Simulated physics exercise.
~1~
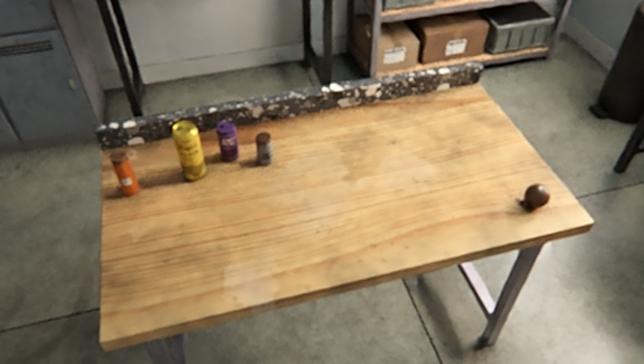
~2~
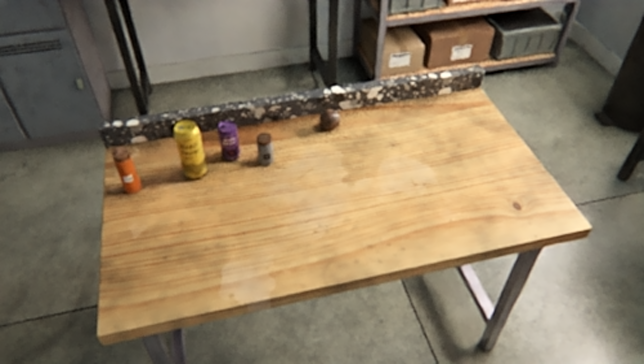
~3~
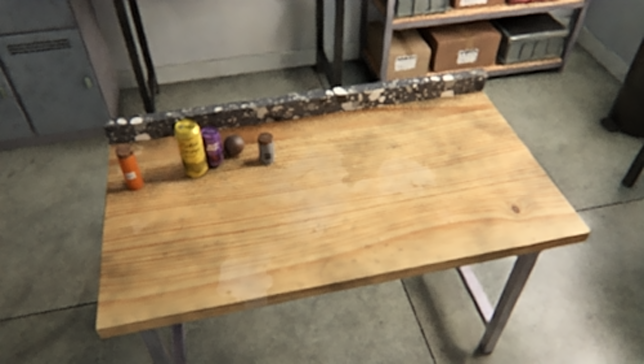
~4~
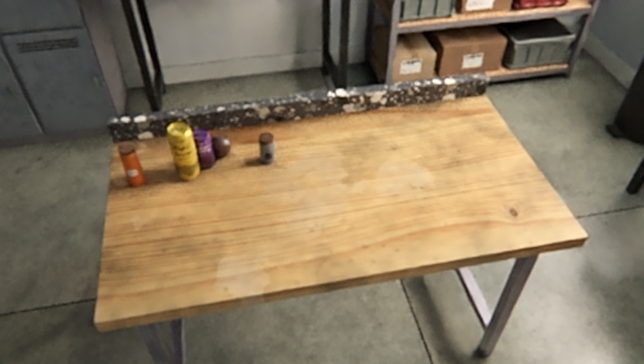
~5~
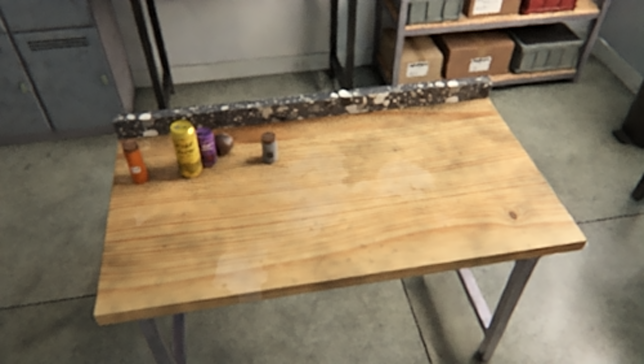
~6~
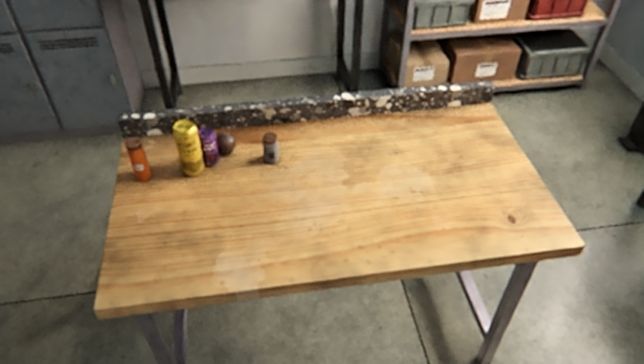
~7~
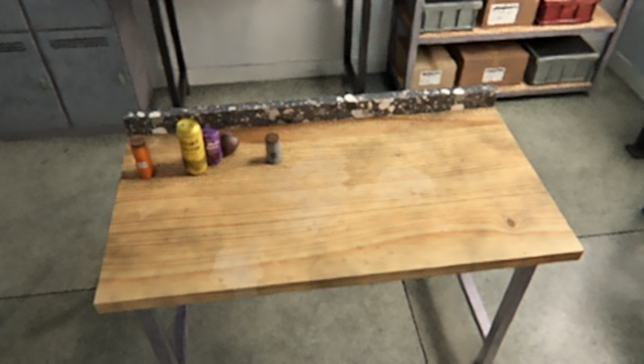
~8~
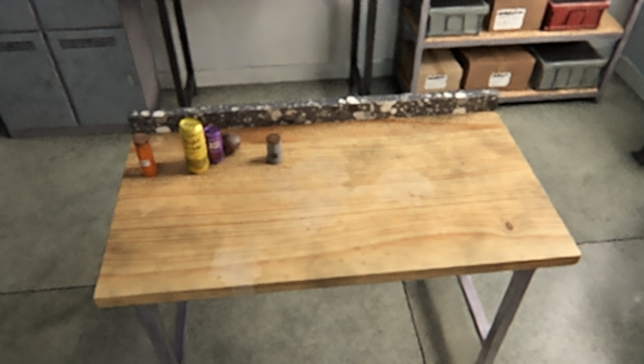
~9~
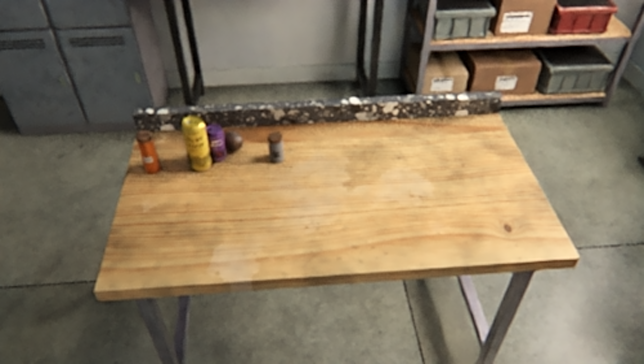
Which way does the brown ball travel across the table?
The brown ball travels to the left, going by way of the far rail before it reaches the purple can.
